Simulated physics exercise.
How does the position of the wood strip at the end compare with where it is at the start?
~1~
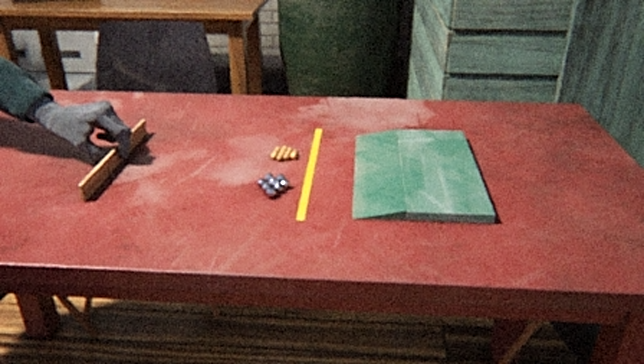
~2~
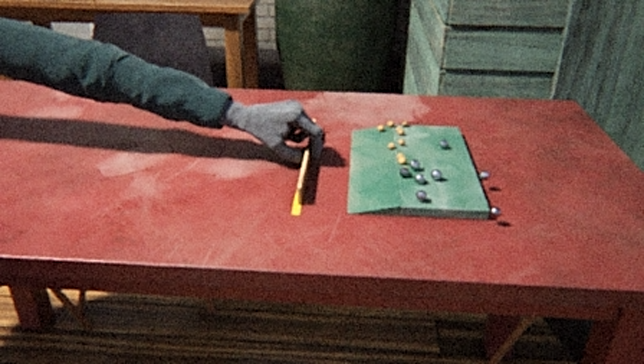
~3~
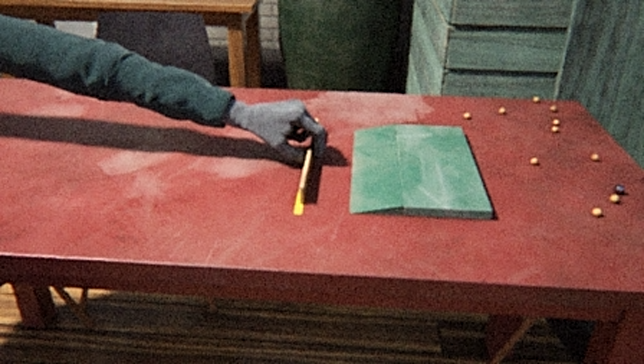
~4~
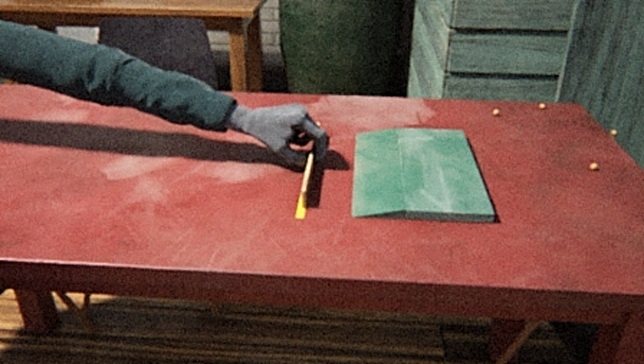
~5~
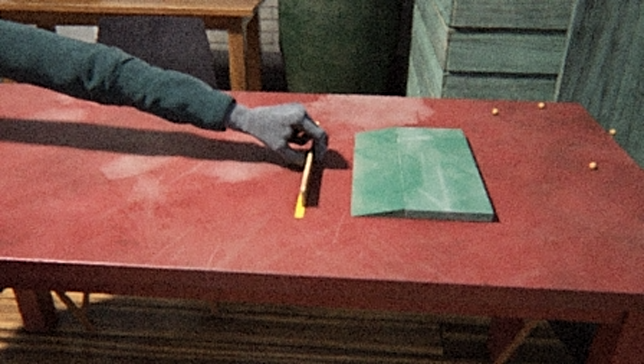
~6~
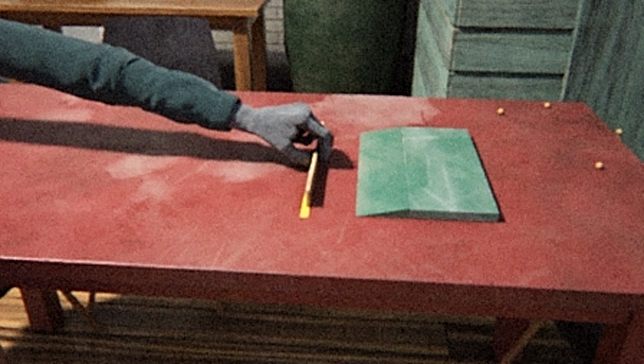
At the start the wood strip is over on the left side of the red table, well away from the yellow tape. At the end it is farther right, standing at the tape just short of the green ramp.
